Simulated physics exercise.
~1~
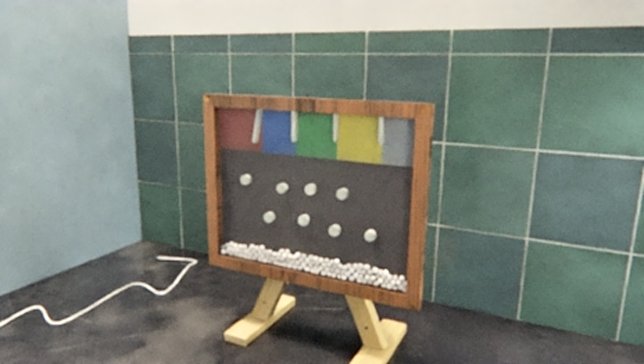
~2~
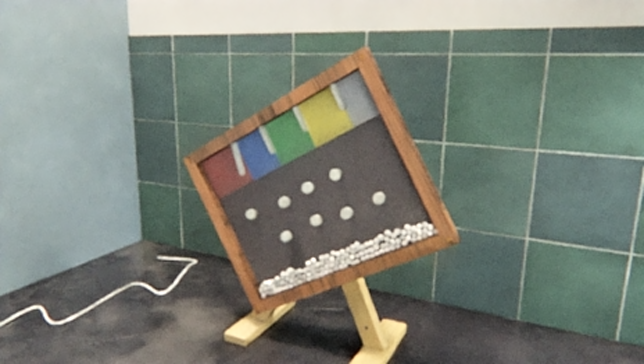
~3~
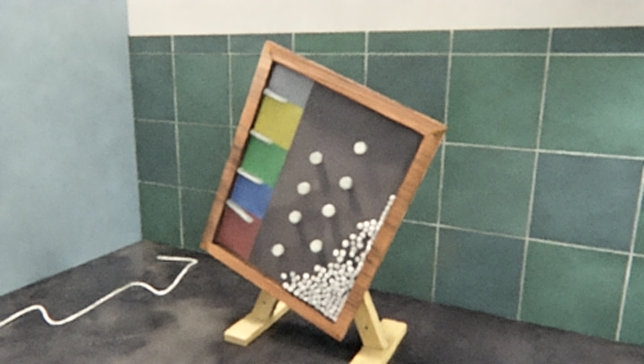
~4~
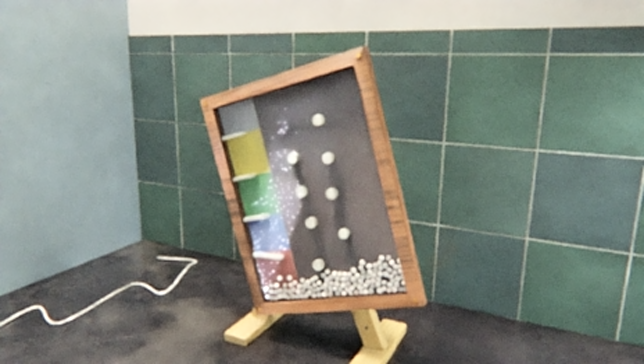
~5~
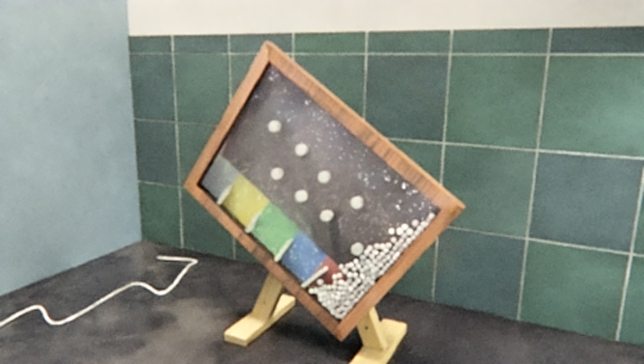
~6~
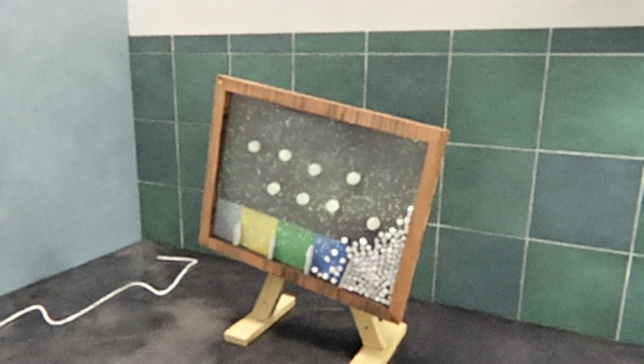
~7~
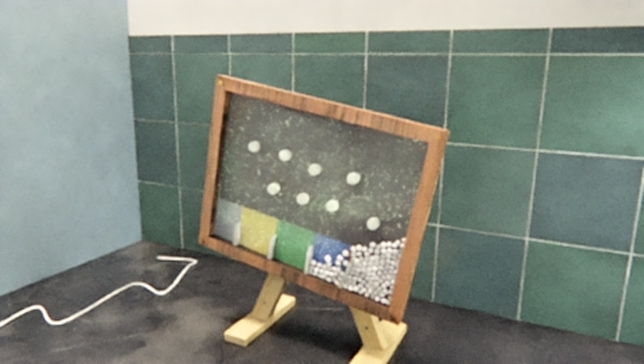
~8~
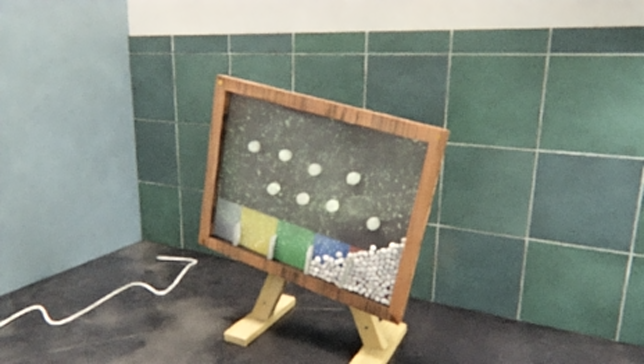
On a dark countertop by green tiles, a framed case turns anticlockwise, its white balls sliding and settling in red and blue pockets.
